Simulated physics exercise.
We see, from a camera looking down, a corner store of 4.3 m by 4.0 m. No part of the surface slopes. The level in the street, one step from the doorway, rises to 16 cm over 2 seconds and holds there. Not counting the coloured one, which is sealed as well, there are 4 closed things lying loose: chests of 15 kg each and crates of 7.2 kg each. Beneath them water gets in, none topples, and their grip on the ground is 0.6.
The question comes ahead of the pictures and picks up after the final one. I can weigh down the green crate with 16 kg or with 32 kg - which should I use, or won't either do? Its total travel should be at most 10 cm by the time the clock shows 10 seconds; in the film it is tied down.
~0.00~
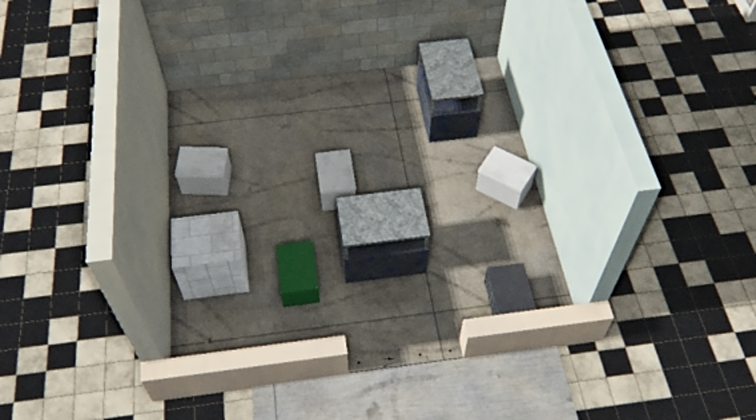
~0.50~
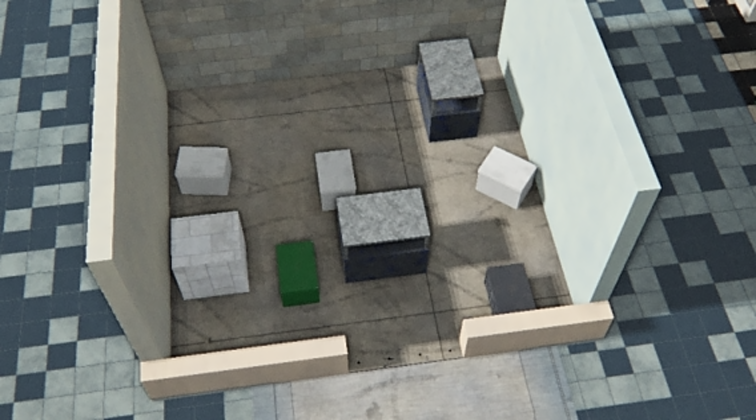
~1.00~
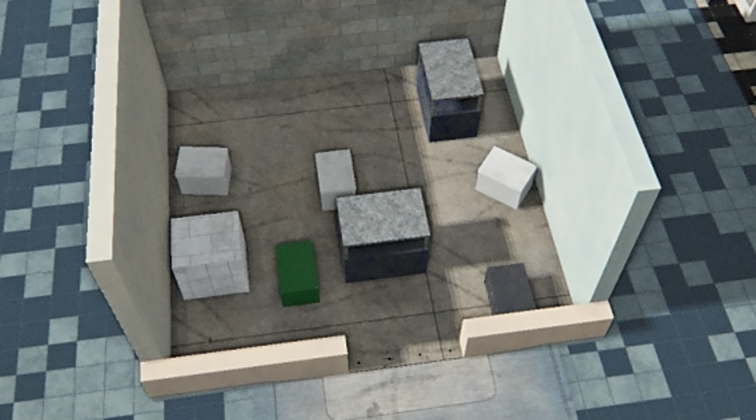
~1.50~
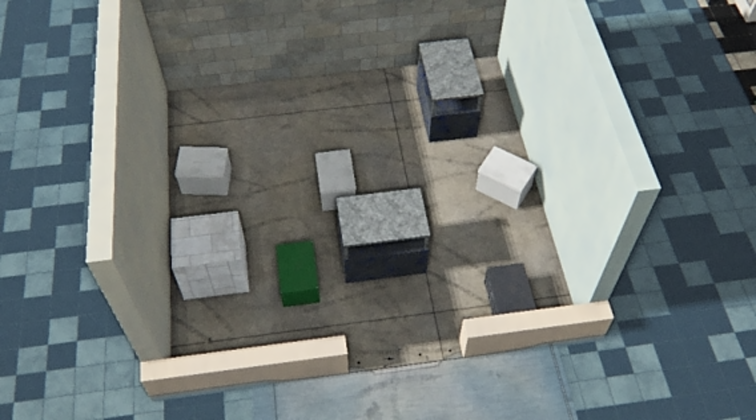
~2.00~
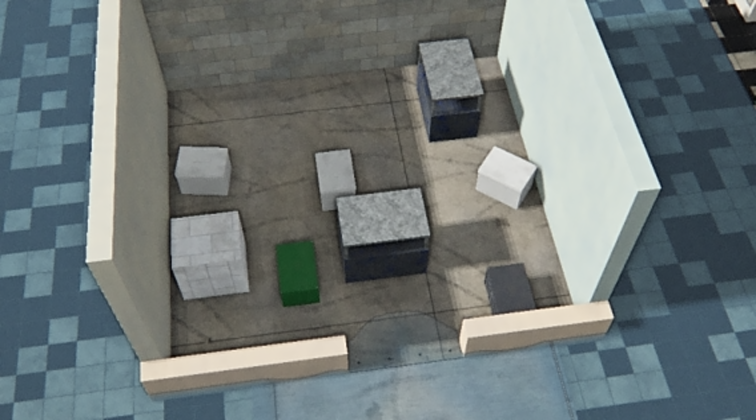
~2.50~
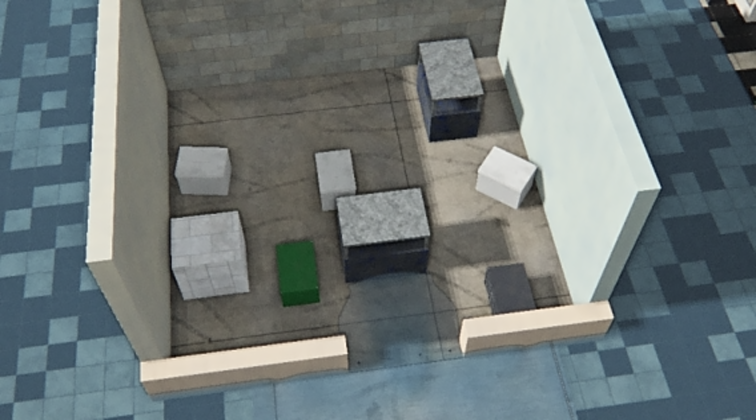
Go with the heavier one.
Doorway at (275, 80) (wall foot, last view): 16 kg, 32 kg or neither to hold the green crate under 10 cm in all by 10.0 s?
Under that setup, the heavy option is needed.
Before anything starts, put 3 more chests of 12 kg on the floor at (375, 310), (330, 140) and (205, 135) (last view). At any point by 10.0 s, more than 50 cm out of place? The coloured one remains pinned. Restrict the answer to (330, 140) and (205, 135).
The first comes out below the threshold, the second below the threshold.
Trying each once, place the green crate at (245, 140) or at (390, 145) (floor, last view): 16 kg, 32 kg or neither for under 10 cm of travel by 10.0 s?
Well, at the first spot either weight will do, and at the second either weight will do.
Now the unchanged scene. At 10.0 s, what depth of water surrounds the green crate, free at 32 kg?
Something like 8 centimetres.
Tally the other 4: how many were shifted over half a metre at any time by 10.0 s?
Count: 2.
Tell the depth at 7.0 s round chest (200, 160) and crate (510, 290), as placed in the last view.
Around 3 cm and 6 cm.
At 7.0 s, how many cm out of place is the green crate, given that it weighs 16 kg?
I'd put it at about 30 cm.
After 3.5 s the green crate would be 11 cm from its start with 16 kg and 0 cm from its start with 32 kg; 5 cm of water round it then.
After 4.5 s the green crate would be 33 cm from its start with 16 kg and 0 cm from its start with 32 kg; 5 cm of water round it then.
After 7.0 s the green crate would be 33 cm from its start with 16 kg and 0 cm from its start with 32 kg; 5 cm of water round it then.
After 10.0 s the green crate would be 43 cm from its start with 16 kg and 0 cm from its start with 32 kg; 8 cm of water round it then.
